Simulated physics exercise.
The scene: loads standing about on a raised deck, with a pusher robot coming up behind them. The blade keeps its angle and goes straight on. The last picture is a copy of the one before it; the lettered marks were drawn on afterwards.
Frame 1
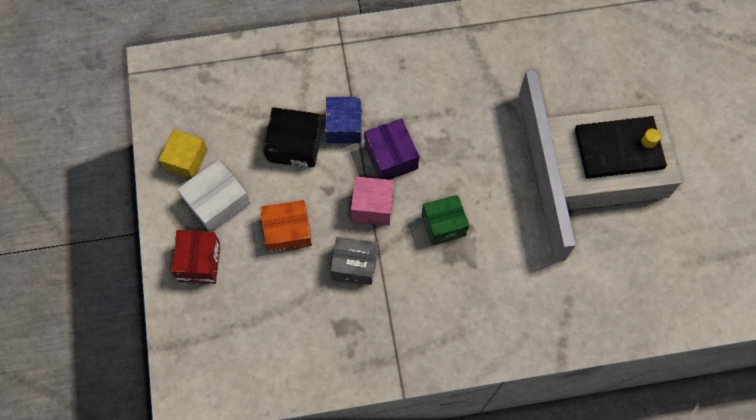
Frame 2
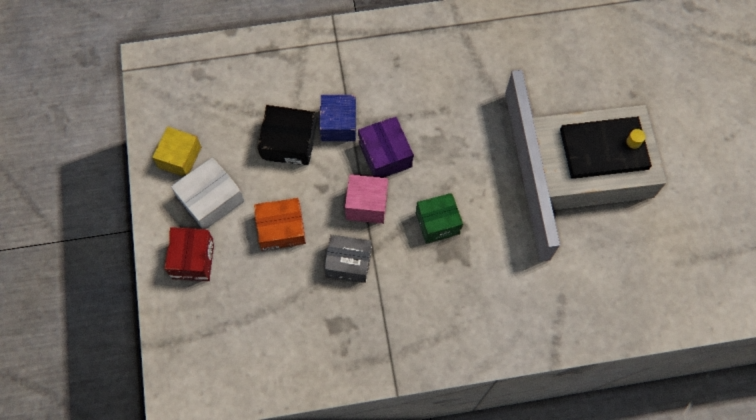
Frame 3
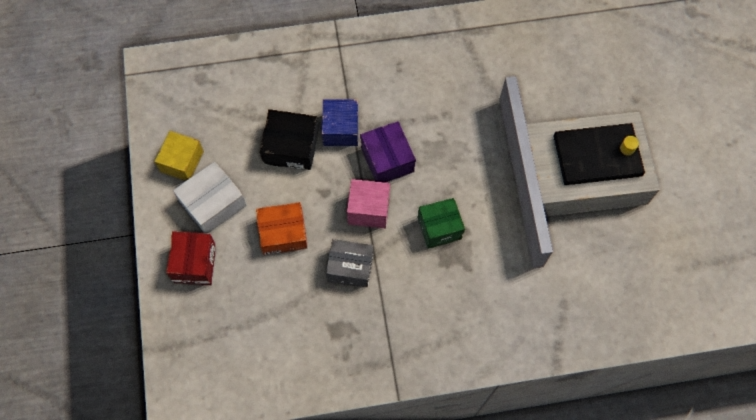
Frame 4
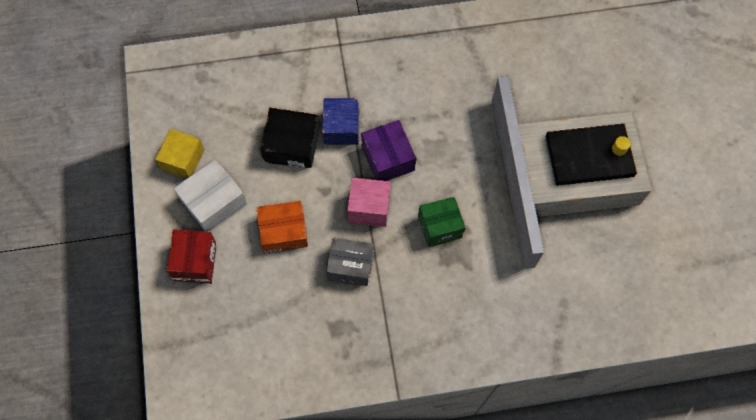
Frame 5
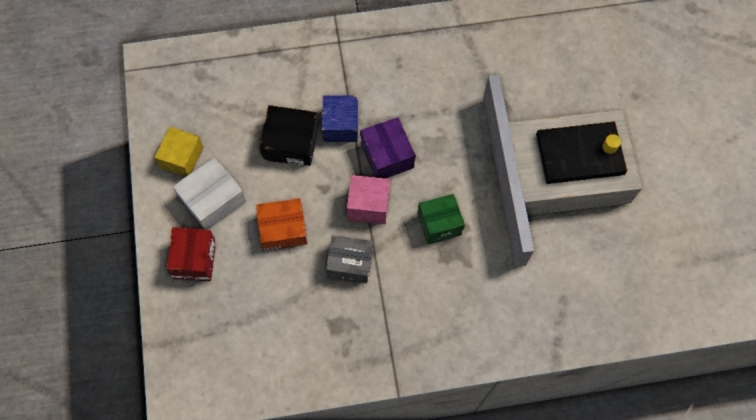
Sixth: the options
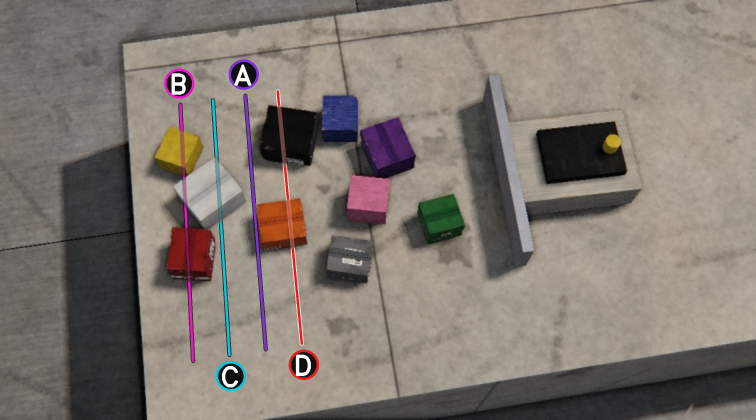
On a raised concrete deck, a flat-bladed pusher robot creeping left towards a scattered group of coloured boxes, which stay still.
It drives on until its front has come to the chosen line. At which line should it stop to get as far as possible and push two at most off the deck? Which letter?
As far as mark C.
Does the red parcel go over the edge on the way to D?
No.
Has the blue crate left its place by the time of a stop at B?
By then, yes.
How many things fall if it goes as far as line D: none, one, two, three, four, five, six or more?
The count is none.
On the marked copy, A at (255, 216); B at (186, 226); C at (221, 221); D at (289, 211).
Following C. Soon after the start, robot (472, 168); blue crate (335, 118); green parcel (386, 228).
Later, robot (367, 183); black box (225, 140); orange box (240, 232).
In the end, robot (286, 195); red parcel over the edge; yellow crate over the edge; two fallen.
As for the rest, A is within the limit but short; B drops five; D is within the limit but short.
